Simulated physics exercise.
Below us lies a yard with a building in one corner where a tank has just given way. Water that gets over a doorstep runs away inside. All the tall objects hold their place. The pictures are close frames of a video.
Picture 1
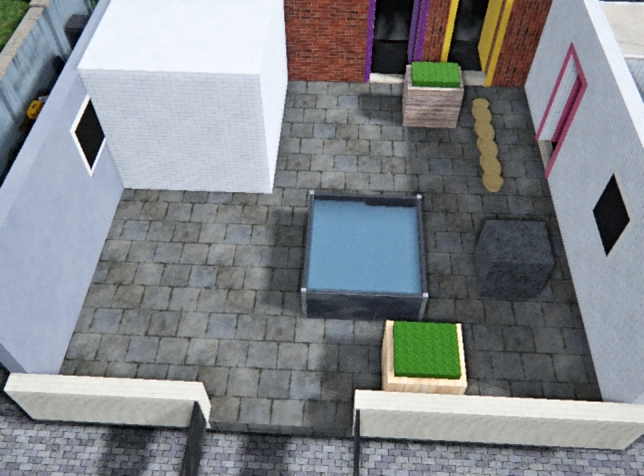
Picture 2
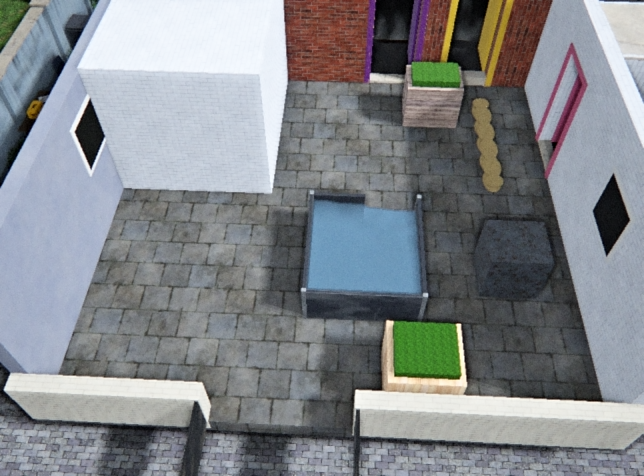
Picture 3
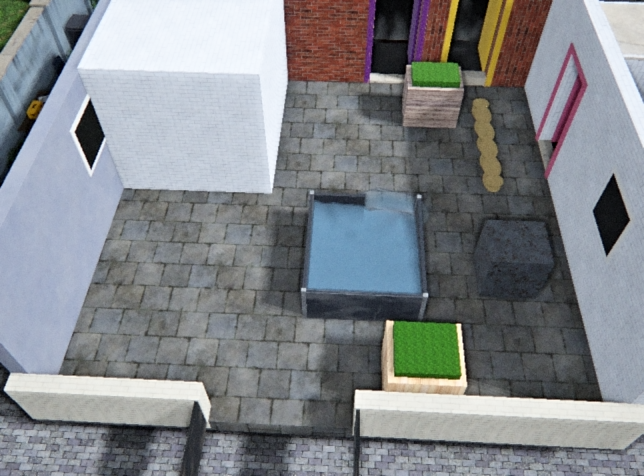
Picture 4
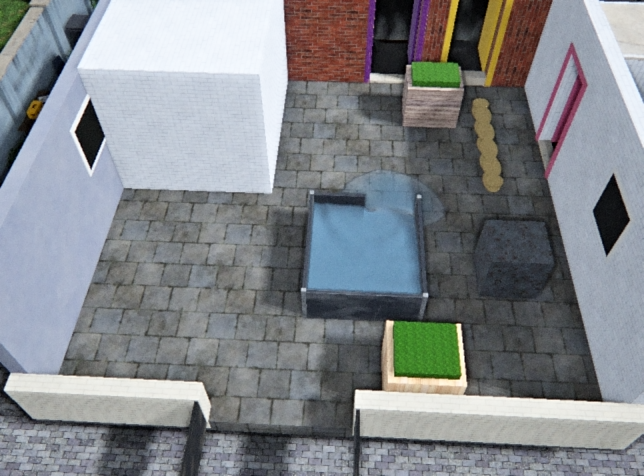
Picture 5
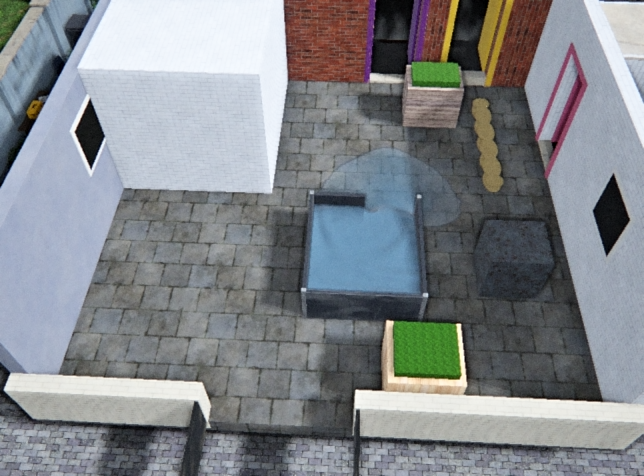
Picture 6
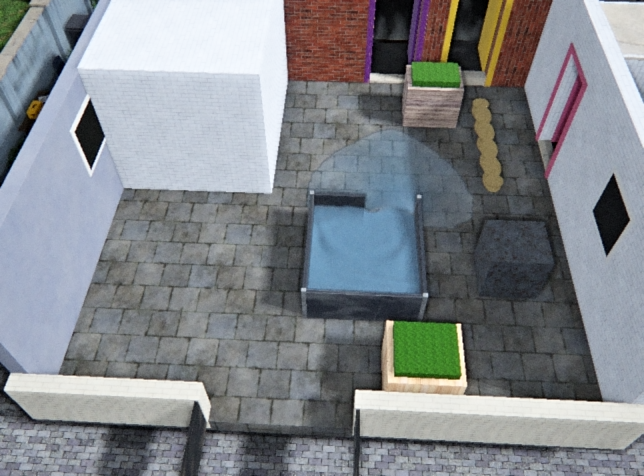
In a paved yard with a white block in one corner, water in a square tank dropped a little, then poured out the far side and spread in a widening, see-through fan across the paving.
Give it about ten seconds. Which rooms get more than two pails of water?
The pink door admits no more than that; the yellow door admits no more than that; the purple door lets in a lot.
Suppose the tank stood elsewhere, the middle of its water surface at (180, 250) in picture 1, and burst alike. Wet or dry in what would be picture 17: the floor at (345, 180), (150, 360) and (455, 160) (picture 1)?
As listed: Wet, no water, wet.
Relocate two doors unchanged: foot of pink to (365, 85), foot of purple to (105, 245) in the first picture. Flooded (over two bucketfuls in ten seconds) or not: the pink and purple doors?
In short: The pink door lets more in; the purple door lets less in.
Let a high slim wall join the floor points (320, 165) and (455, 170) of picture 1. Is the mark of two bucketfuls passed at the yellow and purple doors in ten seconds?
One by one: The yellow one holds; the purple one takes less.
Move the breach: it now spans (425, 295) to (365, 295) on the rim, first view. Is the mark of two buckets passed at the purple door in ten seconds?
Purple lets less in.
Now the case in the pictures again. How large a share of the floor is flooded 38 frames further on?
About 45 per cent.
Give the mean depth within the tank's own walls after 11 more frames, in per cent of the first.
About 54 per cent.
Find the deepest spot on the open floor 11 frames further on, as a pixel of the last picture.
Near (461, 135).
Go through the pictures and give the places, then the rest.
The first frame shows still water in the tank at (365, 244).
In the second frame, water pours out on the tank's far side and has run to a hidden place.
In the third frame, the front is at (366, 194), out from the gap on the tank's far side.
In the fourth frame, the front is at (376, 173), out from the gap on the tank's far side.
In the fifth frame, the front is at (398, 152), out from the gap on the tank's far side.
In the sixth frame, the front is at (397, 133), out from the gap on the tank's far side.
A moment on, water covers 25 % of the floor; the pink door not reached, the yellow door not reached, the purple door wet at the sill, nothing in.
Next, water covers 30 % of the floor; the pink door not reached, the yellow door wet at the sill, nothing in, the purple door over two buckets in.
Then, water covers 30 % of the floor; the pink door not reached, the yellow door under two buckets in, the purple door far over two buckets in.
Later, water covers 45 % of the floor; the pink door wet at the sill, nothing in, the yellow door under two buckets in, the purple door far over two buckets in.
In the end, water covers 70 % of the floor; the pink door wet at the sill, nothing in, the yellow door under two buckets in, the purple door far over two buckets in.
